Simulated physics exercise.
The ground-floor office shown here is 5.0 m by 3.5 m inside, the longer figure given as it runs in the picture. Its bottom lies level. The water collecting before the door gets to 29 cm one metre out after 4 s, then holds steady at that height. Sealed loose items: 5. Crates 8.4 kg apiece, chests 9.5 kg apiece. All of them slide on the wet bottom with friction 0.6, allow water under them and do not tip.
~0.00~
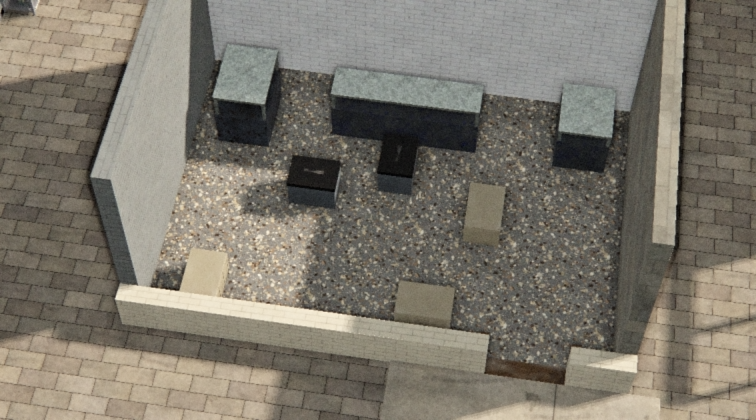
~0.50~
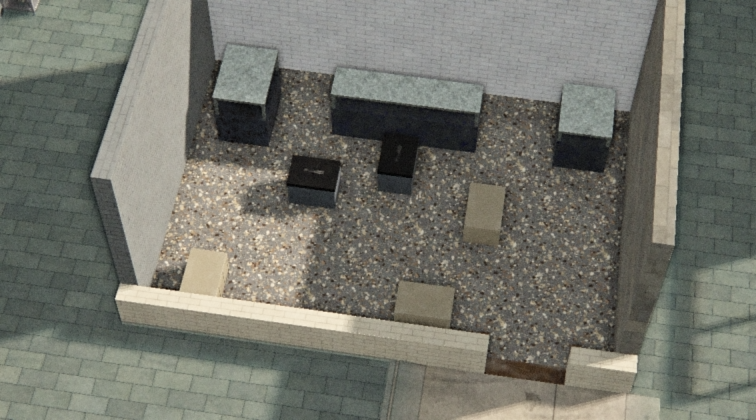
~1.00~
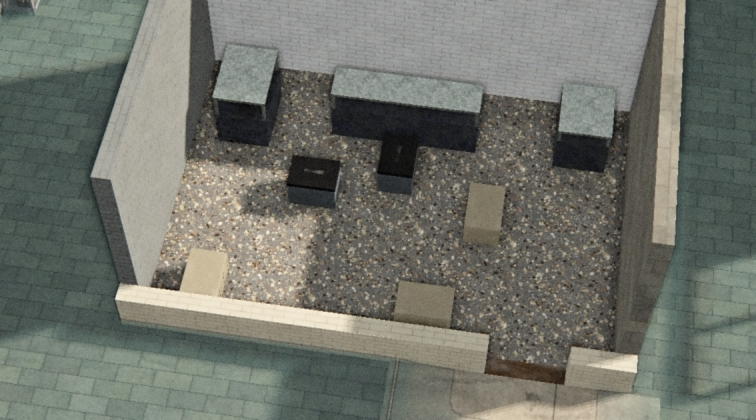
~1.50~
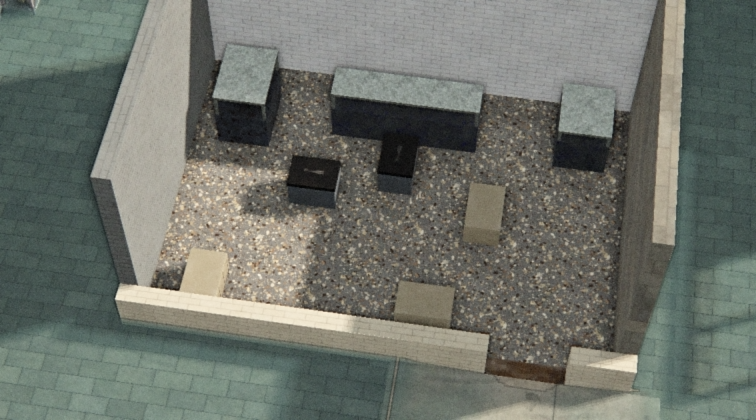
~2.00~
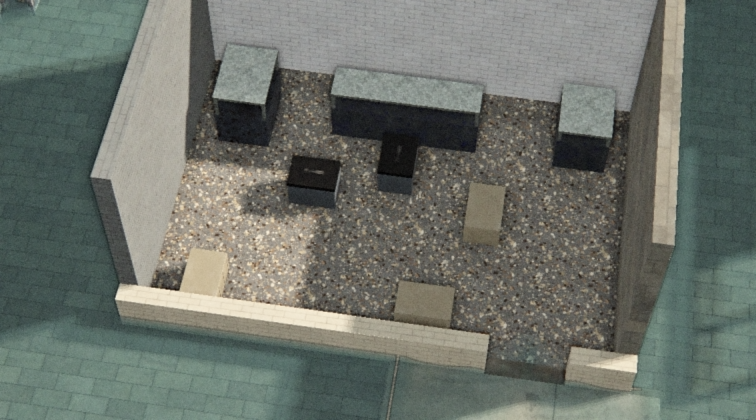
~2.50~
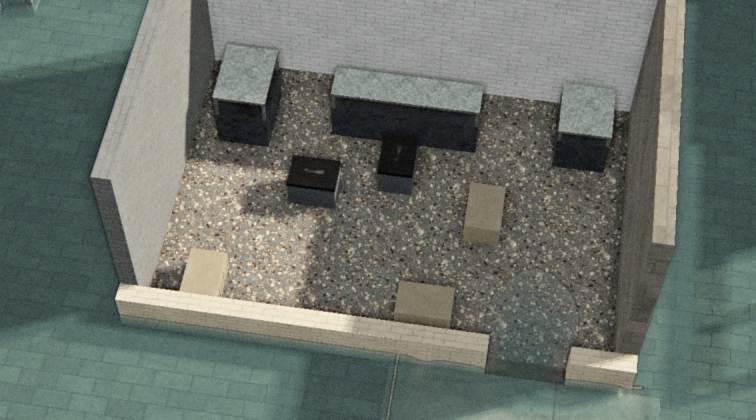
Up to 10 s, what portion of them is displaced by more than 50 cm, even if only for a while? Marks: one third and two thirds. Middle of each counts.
A good part, a third to two thirds, move that far.
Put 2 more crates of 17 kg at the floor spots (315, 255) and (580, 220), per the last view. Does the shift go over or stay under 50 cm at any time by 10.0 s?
Order as asked: Not as far and farther.
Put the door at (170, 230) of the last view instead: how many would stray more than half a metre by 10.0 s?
In that case the number is 5.
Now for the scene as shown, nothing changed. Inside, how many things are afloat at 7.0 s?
Count at that moment: 1.
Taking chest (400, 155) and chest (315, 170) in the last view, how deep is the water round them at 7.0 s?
First about 4 cm, second about 3 cm.
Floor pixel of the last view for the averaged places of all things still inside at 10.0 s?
Centred roughly on (260, 263).
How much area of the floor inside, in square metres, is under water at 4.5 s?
Around 7.5 m2 of it.
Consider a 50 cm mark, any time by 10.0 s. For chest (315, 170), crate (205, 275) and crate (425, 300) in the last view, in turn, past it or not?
Same order as the question: Greater, smaller, smaller.
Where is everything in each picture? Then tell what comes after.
A crate at (425, 300), on the bottom; a chest at (398, 154), on the bottom; water covers 0.0 m2; 0 of 5 have shifted, in the first frame.
A crate at (425, 300) rests on the ground; a chest at (398, 154) rests on the ground; 0.0 m2 under water; 0 of 5 have shifted, in the second frame.
A crate at (425, 300) rests on the ground; a chest at (398, 154), on the bottom; 0.0 m2 under water; 0 of 5 have shifted, in the third frame.
A crate at (425, 300), on the bottom; a chest at (398, 154), on the bottom; water covers 0.0 m2; 0 of 5 have shifted, in the fourth frame.
A crate at (425, 300) rests on the ground; a chest at (398, 154) rests on the ground; 0.2 m2 under water; 0 of 5 have shifted, in the fifth frame.
A crate at (425, 300), on the bottom; a chest at (398, 154), on the bottom; 0.9 m2 under water; 0 of 5 have shifted, in the sixth frame.
After 3.5 s 0 of 5 are over 50 cm from their spots; 0 afloat.
After 4.5 s 0 of 5 are over 50 cm from their spots; 0 afloat.
After 7.0 s 2 of 5 are over 50 cm from their spots; 1 afloat.
After 10.0 s 3 of 5 are over 50 cm from their spots, and 3 have been at some point; 4 afloat.
